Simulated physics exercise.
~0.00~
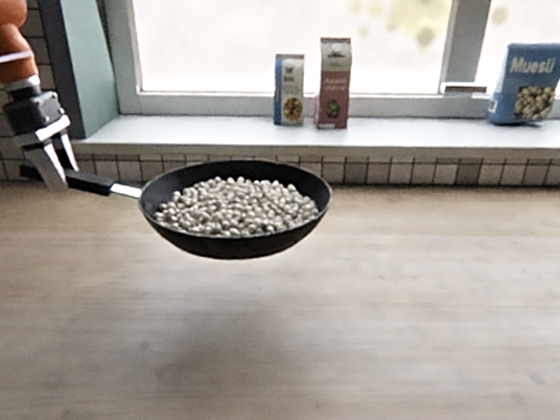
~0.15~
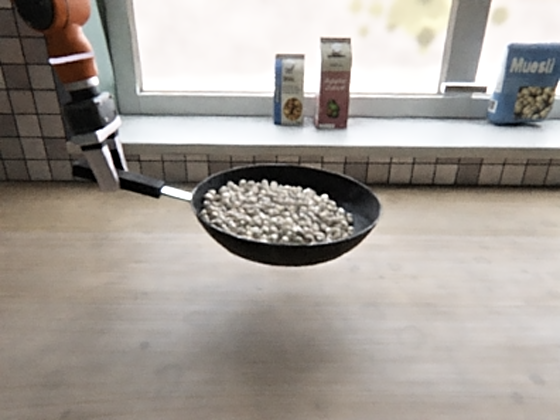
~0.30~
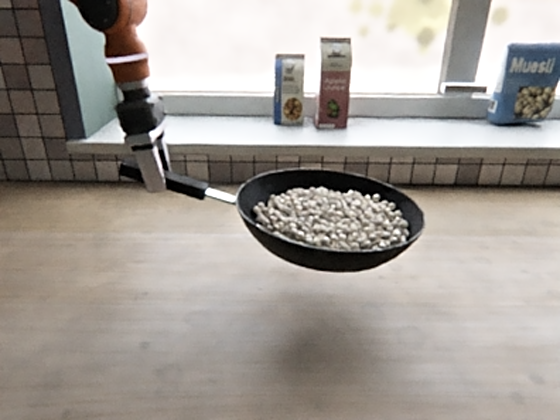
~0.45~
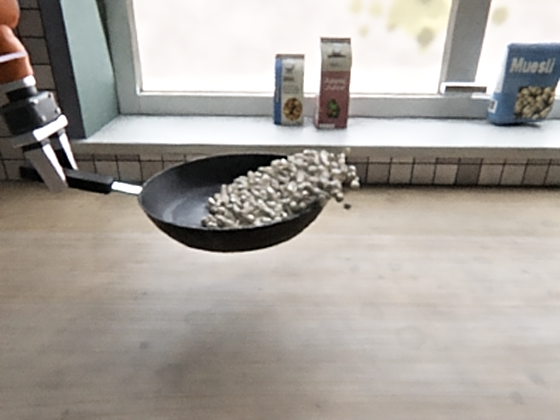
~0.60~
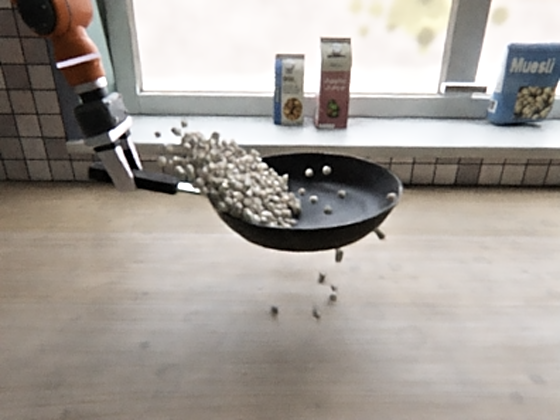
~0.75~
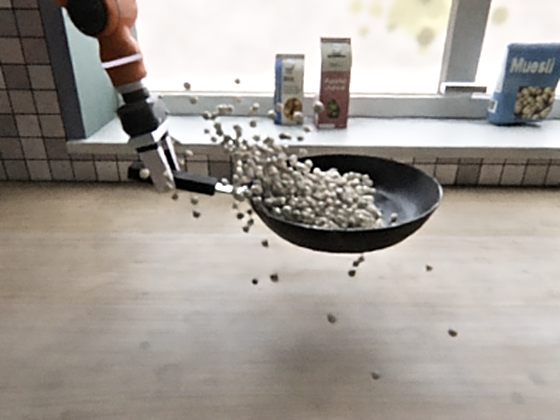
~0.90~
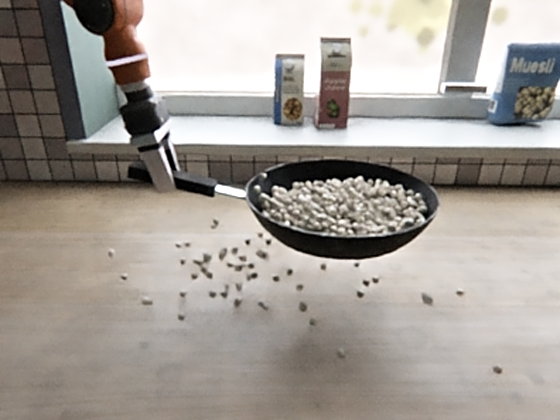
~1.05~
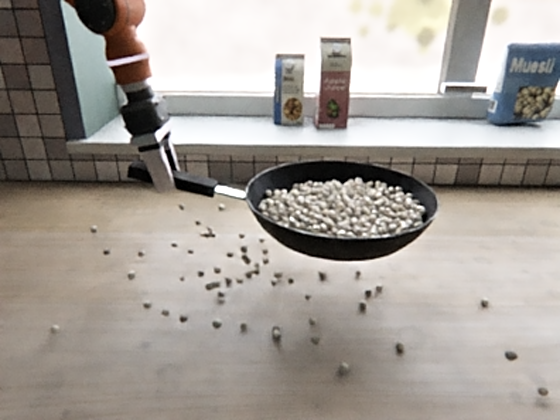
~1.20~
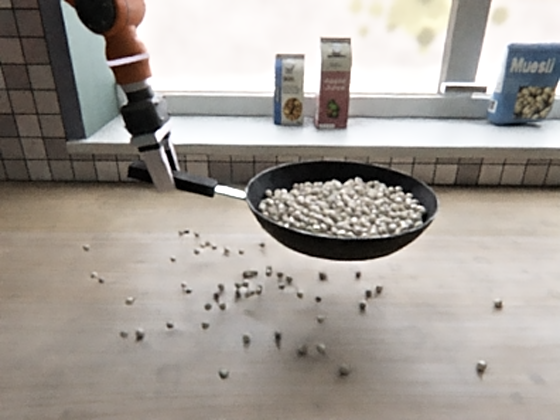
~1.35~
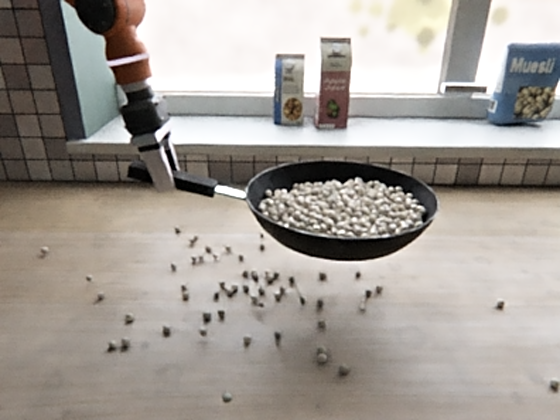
A black frying pan full of pale beads, held by a robot arm, glided right, jerked back left and swung right again, tossing some beads over its rim; it then stopped, still well filled, with dozens scattered across the wooden surface.
